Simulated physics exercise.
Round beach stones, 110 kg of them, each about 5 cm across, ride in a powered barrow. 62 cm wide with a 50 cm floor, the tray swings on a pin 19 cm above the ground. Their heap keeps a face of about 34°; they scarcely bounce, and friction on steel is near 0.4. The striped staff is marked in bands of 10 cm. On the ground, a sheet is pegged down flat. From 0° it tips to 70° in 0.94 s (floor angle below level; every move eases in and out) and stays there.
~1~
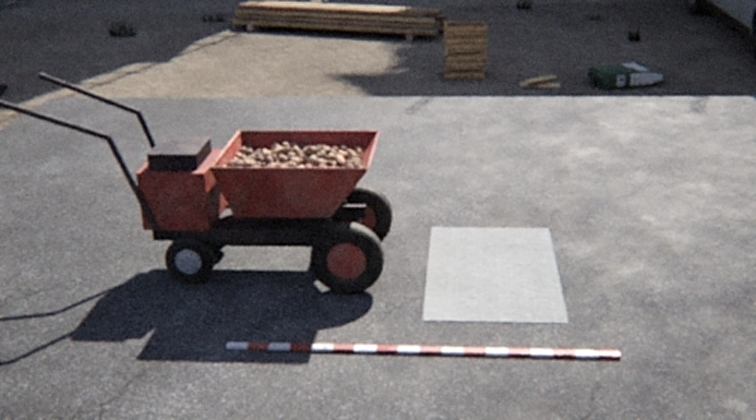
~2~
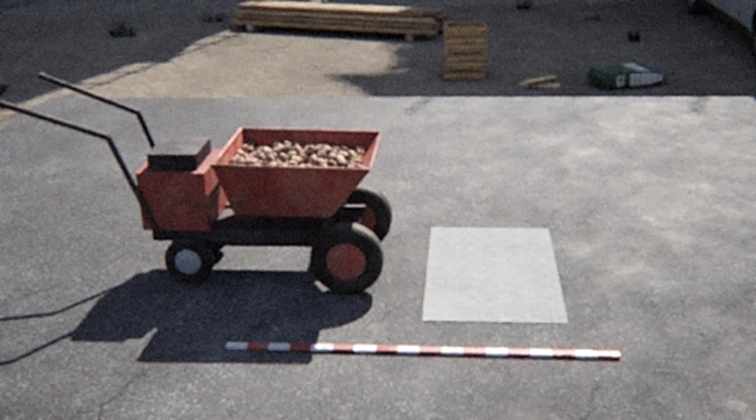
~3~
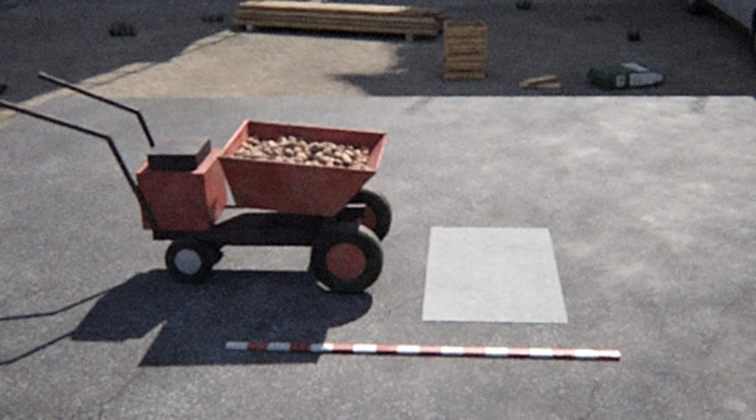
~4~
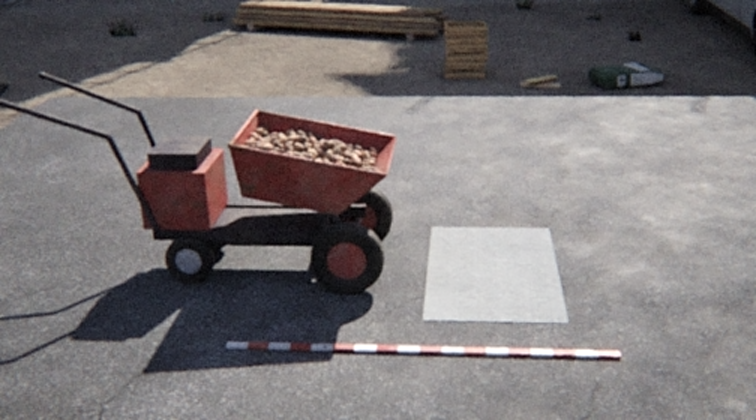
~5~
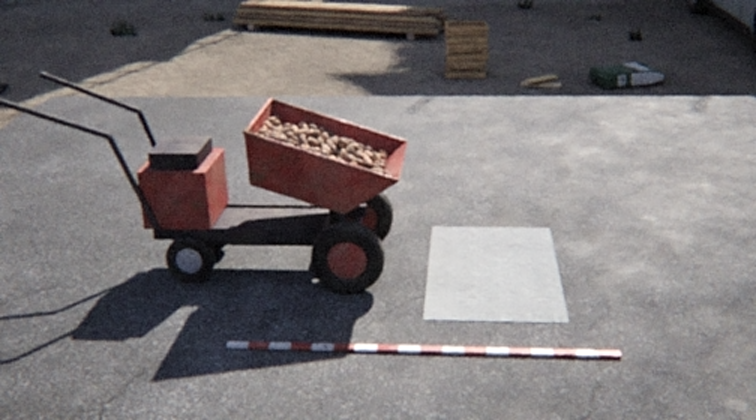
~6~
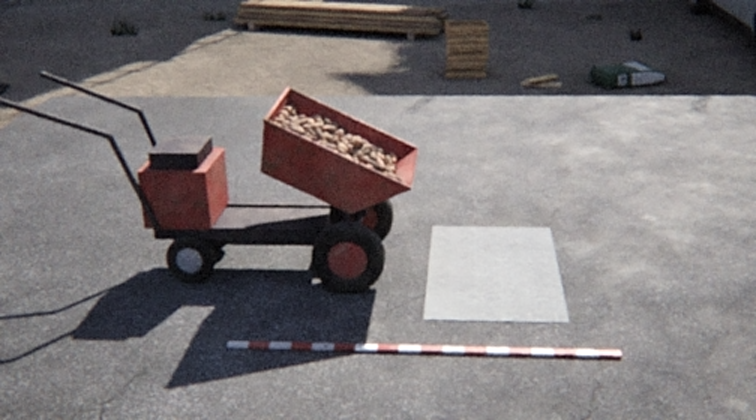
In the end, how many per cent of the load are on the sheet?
Roughly 75 per cent ends up on the sheet.
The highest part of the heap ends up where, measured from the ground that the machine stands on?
Height: About 16 cm above ground level.
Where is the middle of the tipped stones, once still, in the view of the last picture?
At about pixel (510, 266) in the last view.
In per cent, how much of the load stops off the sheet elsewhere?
25 per cent or so.
A little later the floor is at 59°; 100 % in the tray; the foremost stones are at (442, 209).
Then the floor is at 70°; 59 % in the tray, 41 % on the sheet; the foremost stones are at (535, 276).
Later still the floor is at 70°; 18 % in the tray, 63 % on the sheet, 18 % off the sheet elsewhere; the foremost stones are at (652, 270).
In the end the floor is at 70°; 0 % in the tray, 1 % short of the sheet, 74 % on the sheet, 25 % off the sheet elsewhere; the foremost stones are past the picture's edge.
